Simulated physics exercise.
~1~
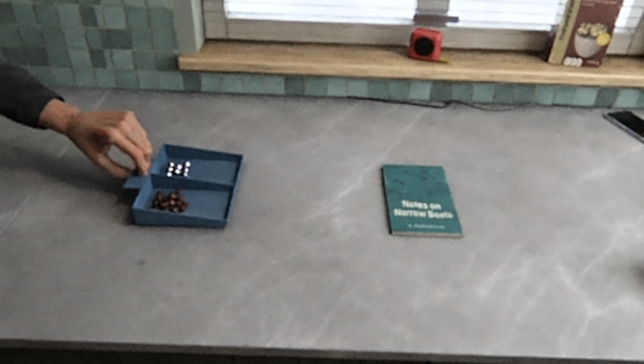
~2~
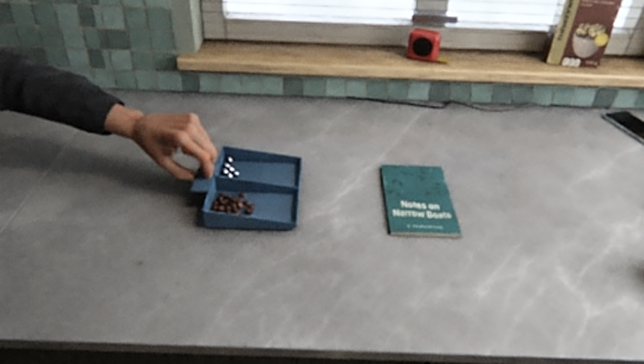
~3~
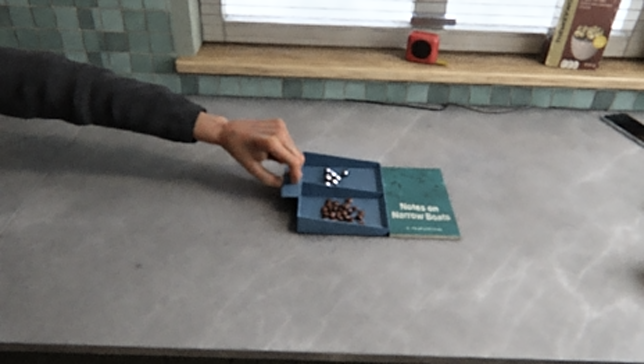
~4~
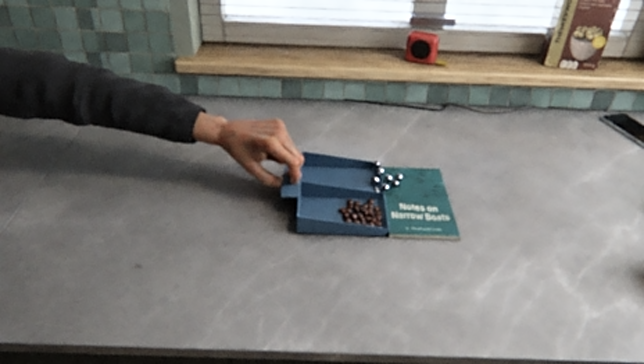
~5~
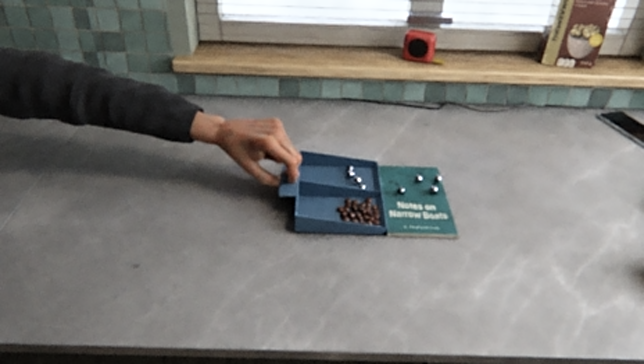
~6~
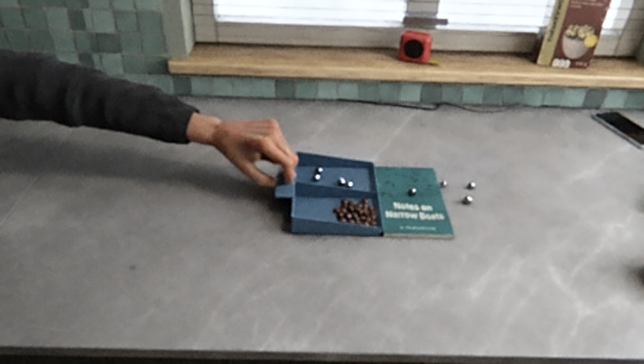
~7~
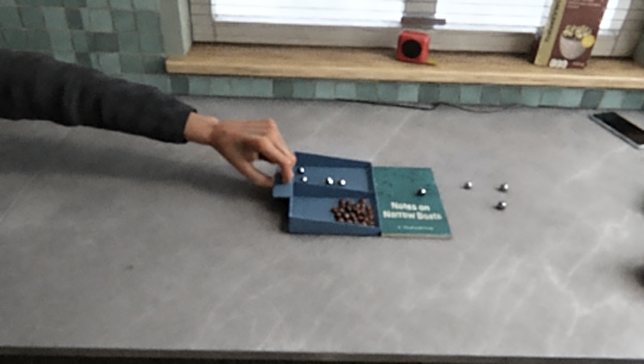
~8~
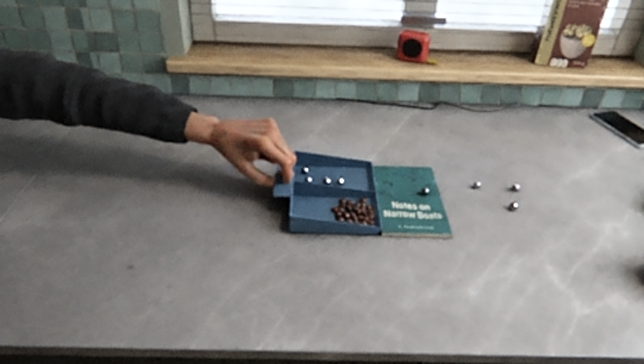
Blue divided tray pushed right by a hand, stopping against a green book, silvery balls partly spilling over it, brown pieces staying inside.
